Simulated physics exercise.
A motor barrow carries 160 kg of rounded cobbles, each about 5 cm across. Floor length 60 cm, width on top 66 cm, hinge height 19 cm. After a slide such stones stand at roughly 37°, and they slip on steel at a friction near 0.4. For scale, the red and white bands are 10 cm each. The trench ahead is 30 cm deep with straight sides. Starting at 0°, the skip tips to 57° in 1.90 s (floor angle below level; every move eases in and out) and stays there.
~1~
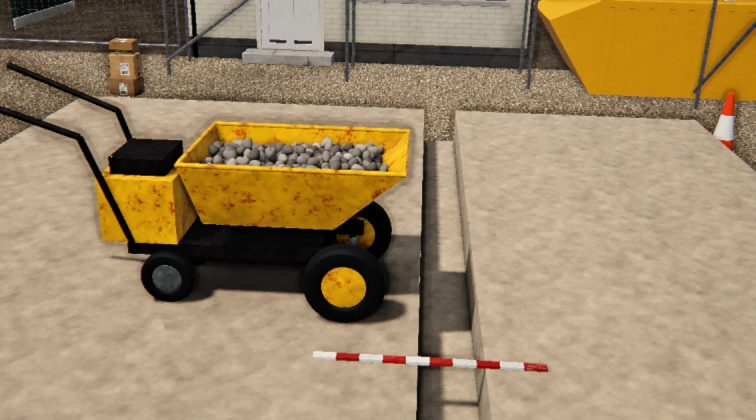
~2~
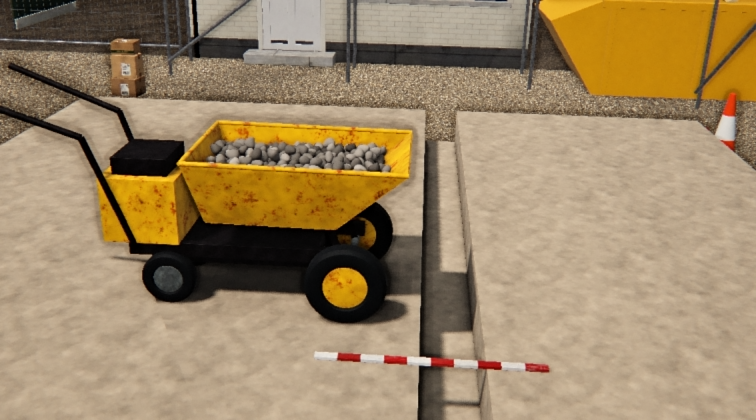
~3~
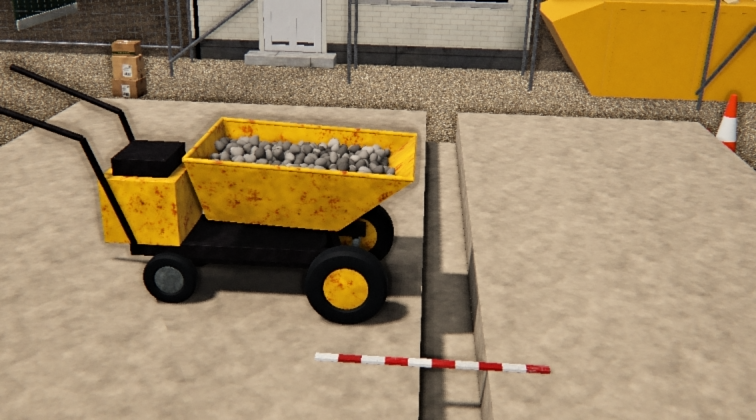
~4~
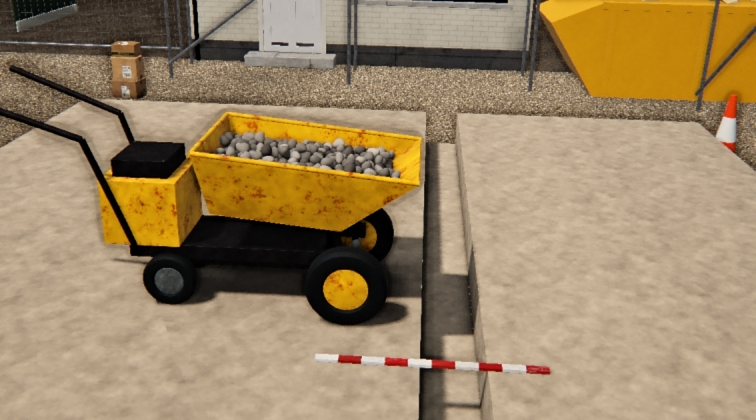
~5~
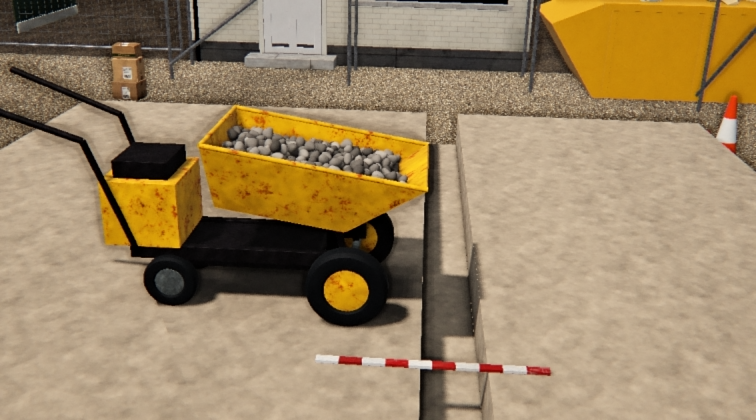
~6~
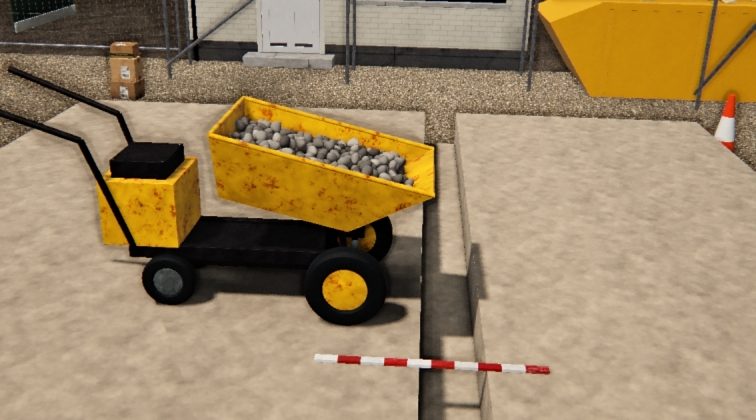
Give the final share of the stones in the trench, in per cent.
Close to 31 in a hundred.
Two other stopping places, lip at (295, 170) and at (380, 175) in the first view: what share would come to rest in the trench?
First some 75, then 55 per cent.
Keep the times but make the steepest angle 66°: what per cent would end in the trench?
Then about 20 per cent.
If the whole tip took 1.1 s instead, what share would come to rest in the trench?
It would be near 25 per cent.
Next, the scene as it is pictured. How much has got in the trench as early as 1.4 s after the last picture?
About 0 per cent by then.
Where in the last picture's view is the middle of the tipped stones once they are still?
Their middle is at about (510, 297).
Then, 0.8 s after the last picture the floor is at 48°, 100 % in the skip; the foremost stones are at (469, 223).
Then, 1.4 s after the last picture the floor is at 57°, 66 % in the skip, 1 % in the trench, 33 % past the trench; the foremost stones are at (583, 310).
Then, 1.7 s after the last picture the floor is at 57°, 38 % in the skip, 2 % in the trench, 60 % past the trench; the foremost stones are at (647, 306).
Then, 3.7 s after the last picture the floor is at 57°, 0 % in the skip, 31 % in the trench, 69 % past the trench; the foremost stones are at (685, 307).
